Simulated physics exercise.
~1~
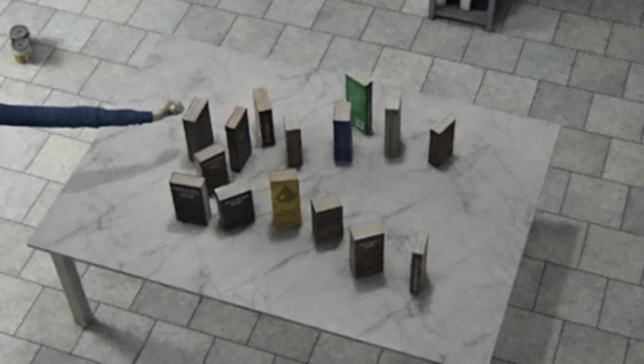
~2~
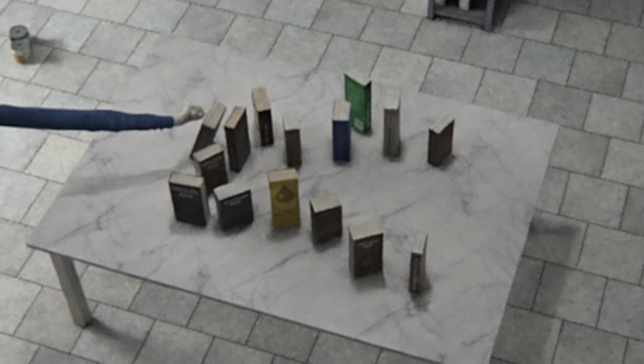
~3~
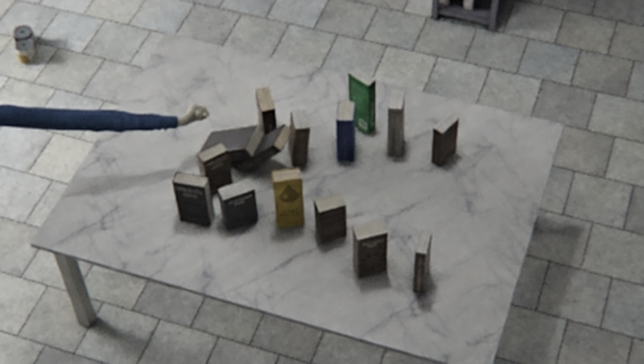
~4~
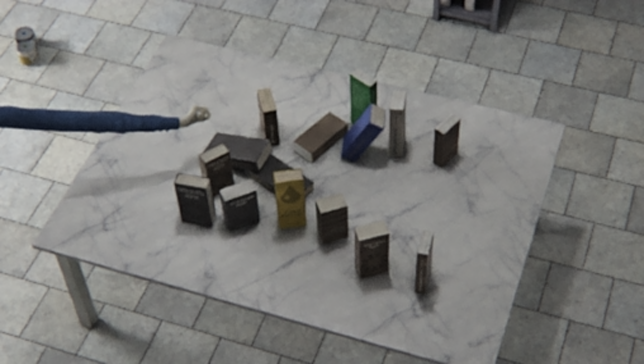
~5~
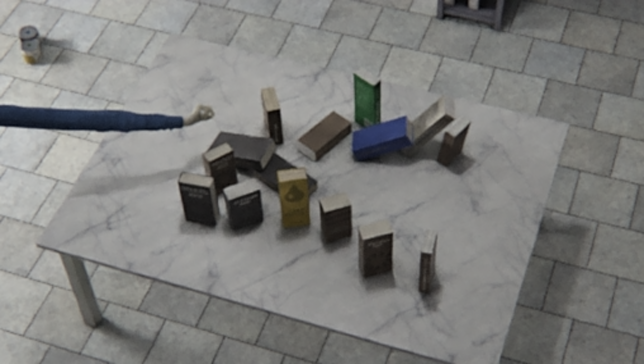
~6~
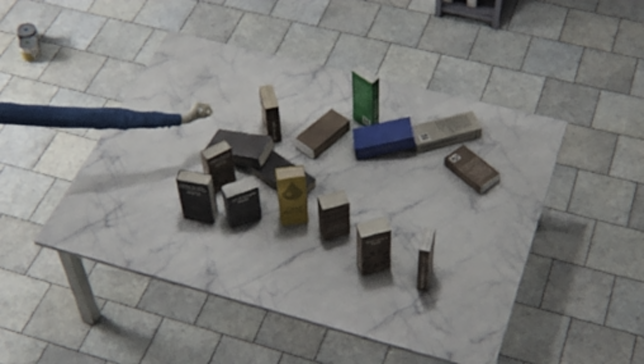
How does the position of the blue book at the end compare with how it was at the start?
At the start the blue book was standing upright, but by the end it had toppled to the right and was lying on its side.
